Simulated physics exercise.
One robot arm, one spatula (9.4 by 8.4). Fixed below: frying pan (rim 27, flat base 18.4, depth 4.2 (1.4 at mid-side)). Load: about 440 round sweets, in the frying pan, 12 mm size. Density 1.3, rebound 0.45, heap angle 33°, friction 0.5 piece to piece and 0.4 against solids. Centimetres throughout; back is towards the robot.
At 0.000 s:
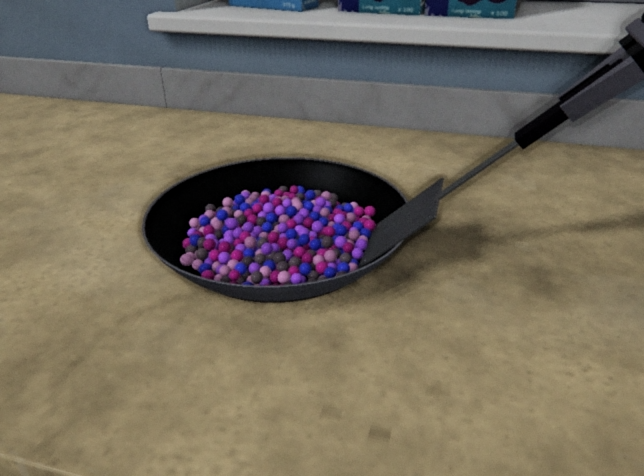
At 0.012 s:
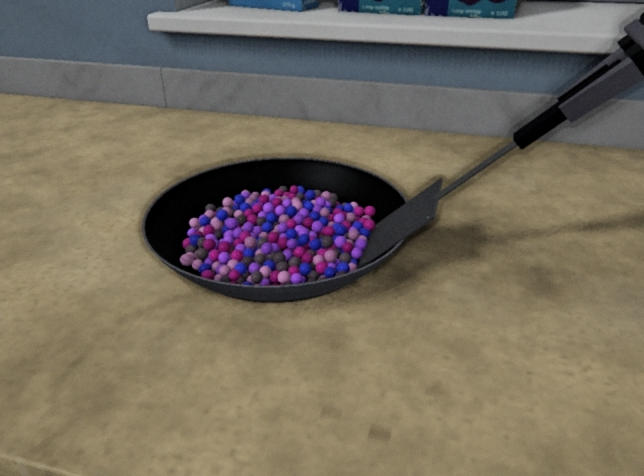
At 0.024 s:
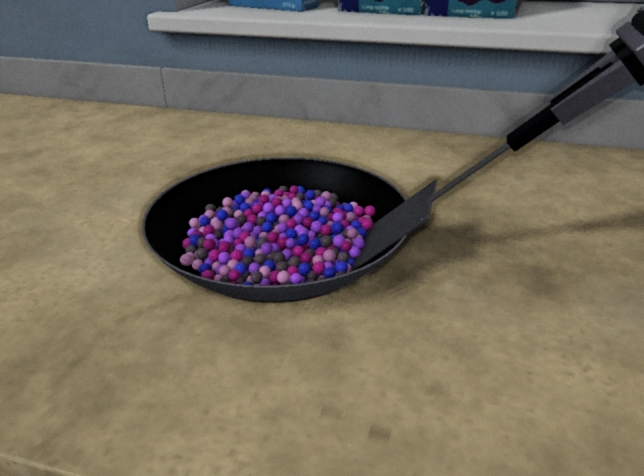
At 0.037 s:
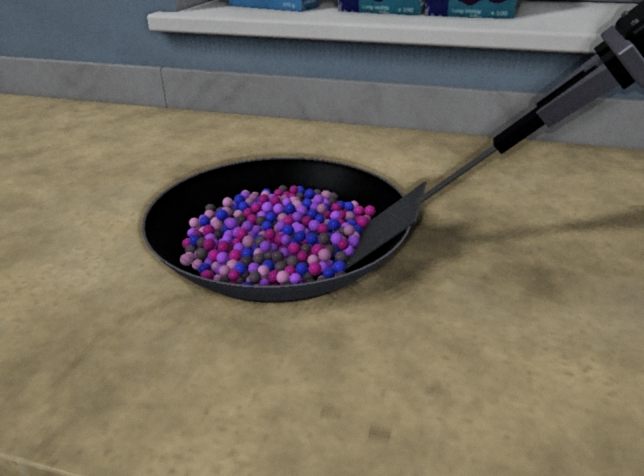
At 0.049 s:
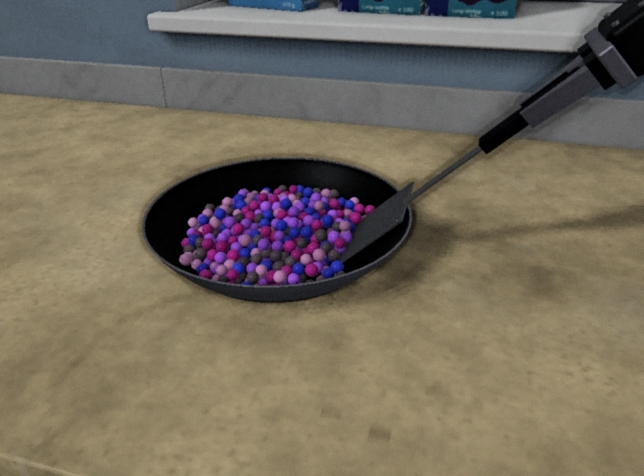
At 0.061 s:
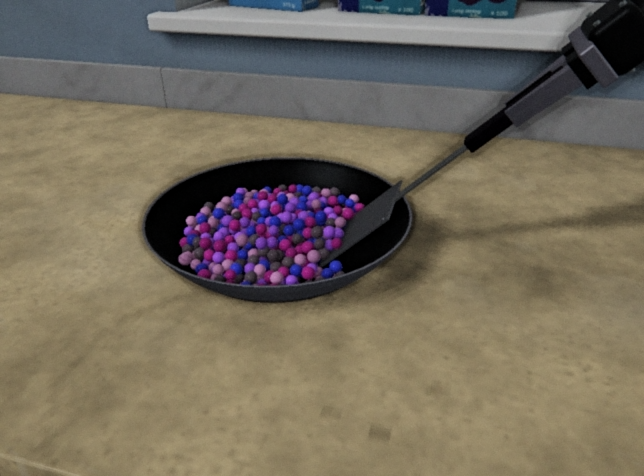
At first, a spatula held by a robot arm rests its blade at the right edge of a black frying pan filled with small pink, purple, blue and grey balls. The arm then slides the blade a short way left into the pan, nudging the nearest balls while the pan stays still.
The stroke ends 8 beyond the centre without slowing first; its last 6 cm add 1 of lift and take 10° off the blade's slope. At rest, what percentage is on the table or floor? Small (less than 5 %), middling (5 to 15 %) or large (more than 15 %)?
Answer: Middling; 5 to 15 % of the round sweets finish on the table or floor.
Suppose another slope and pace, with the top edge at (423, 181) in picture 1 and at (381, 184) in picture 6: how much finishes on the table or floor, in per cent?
Some 15 per cent.
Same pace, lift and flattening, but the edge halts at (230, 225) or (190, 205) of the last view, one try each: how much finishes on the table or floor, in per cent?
Some 5 and 40 per cent.
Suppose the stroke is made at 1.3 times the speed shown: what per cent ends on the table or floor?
About 15 per cent.
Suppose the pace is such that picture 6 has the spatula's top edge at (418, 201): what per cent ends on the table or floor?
Some 5 per cent.
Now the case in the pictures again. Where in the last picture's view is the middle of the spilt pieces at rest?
Around (127, 219).
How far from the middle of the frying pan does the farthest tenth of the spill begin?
About 30 cm.
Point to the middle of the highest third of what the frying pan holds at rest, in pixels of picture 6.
Around (200, 202).
By 0.11 s, sloping 45°, highest piece 6 above the table; 444 in the frying pan.
By 0.15 s, sloping 42°, highest piece 6 above the table; 444 in the frying pan.
By 0.38 s, sloping 35°, highest piece 6 above the table; 405 in the frying pan, 38 on the table or floor, 1 on the blade or in flight.
By 1.42 s, sloping 35°, highest piece 5 above the table; 405 in the frying pan, 39 on the table or floor.
Final count, 405 in the frying pan, 39 on the table or floor. That is 9 % on the table or floor.
